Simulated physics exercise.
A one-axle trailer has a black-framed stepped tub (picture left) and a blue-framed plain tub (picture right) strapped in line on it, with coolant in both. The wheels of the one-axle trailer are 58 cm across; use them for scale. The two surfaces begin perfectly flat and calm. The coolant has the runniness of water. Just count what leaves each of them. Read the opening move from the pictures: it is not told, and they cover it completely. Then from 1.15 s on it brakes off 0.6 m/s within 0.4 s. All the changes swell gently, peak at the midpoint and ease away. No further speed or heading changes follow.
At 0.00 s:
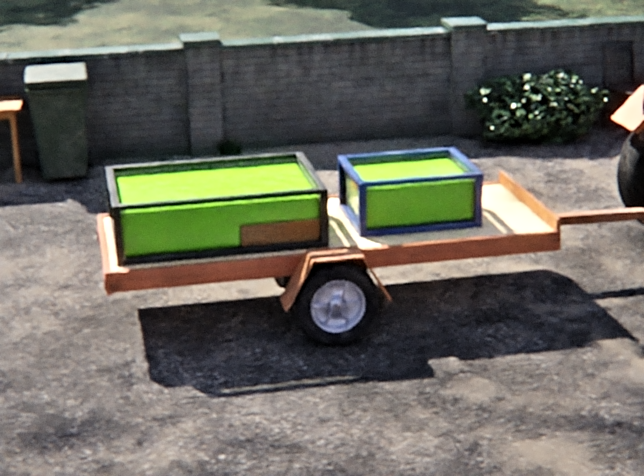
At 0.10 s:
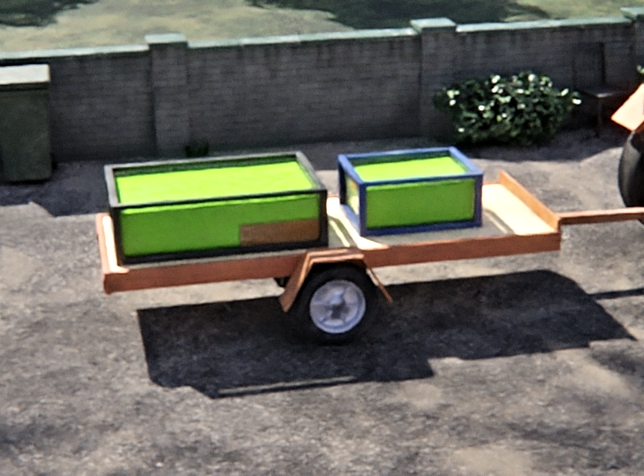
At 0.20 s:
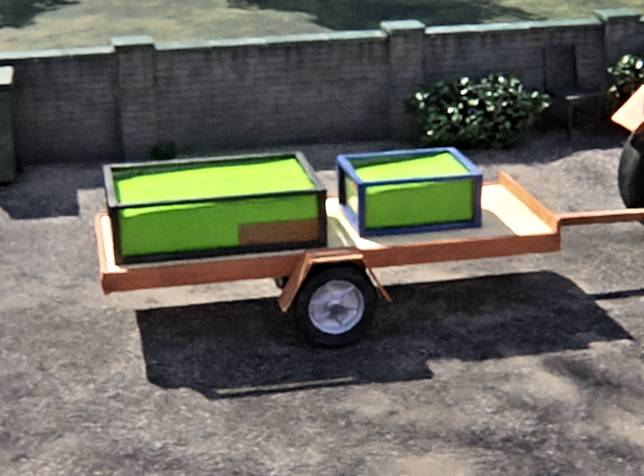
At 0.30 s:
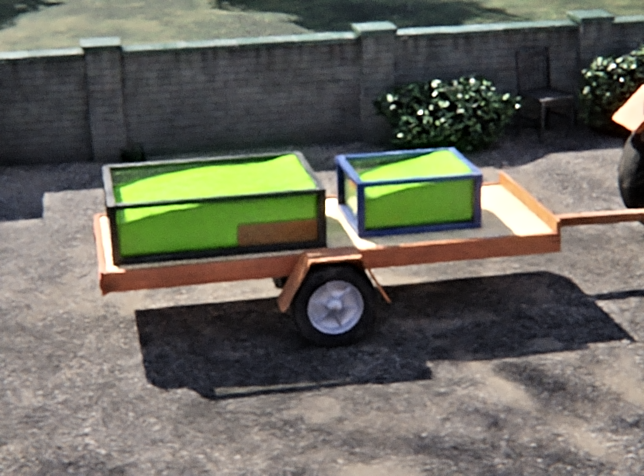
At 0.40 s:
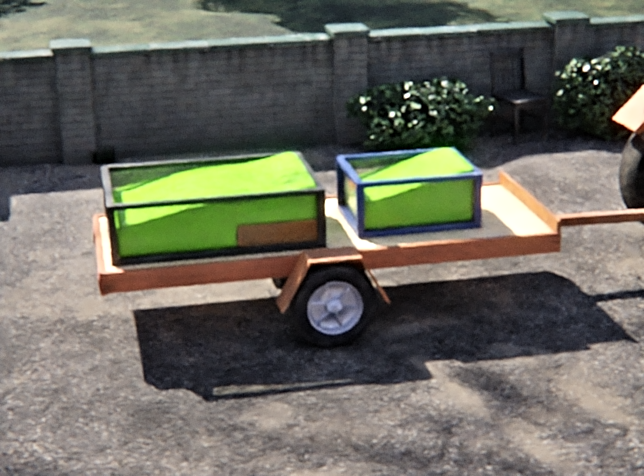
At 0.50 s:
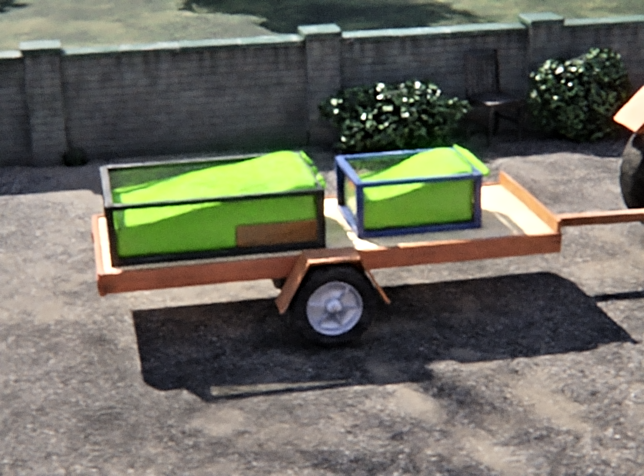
An orange-brown single-axle trailer rolls rightward over sunlit grey tarmac before a brick wall, seen side-on from slightly above. It carries a larger black-framed tub of bright green liquid on the left and a smaller blue-framed one on the right, behind a partly visible orange vehicle. The camera keeps pace as bushes and a chair slide left, and both flat surfaces tilt, sinking left and climbing to the right-hand rims.
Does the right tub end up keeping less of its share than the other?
Yes.
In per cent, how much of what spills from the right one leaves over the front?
It comes to about 70 per cent of the spill.
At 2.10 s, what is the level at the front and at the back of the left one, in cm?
Roughly 40 cm in front and 28 cm behind.
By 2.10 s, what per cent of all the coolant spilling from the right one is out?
Some 70 per cent by then.
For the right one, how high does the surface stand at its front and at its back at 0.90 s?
Front 24 cm, back 38 cm.
Then, 0.90 s in, the left one has lost 1 per cent, over the front (front 39 cm, back 27 cm); the right one has lost 1 per cent, over the front (front 24 cm, back 38 cm).
Then, 1.50 s in, the left one has lost 2 per cent, over the front, a little elsewhere (front 31 cm, back 29 cm); the right one has lost 2 per cent, over the front, a little elsewhere (front 43 cm, back 18 cm).
Then, 2.10 s in, the left one has lost 2 per cent, over the front, a little elsewhere (front 40 cm, back 28 cm); the right one has lost 9 per cent, over the front, a little elsewhere (front 21 cm, back 39 cm).
Then, 4.53 s in, the left one has lost 3 per cent, over the front, a little elsewhere; the right one has lost 12 per cent, over the front, a little elsewhere.
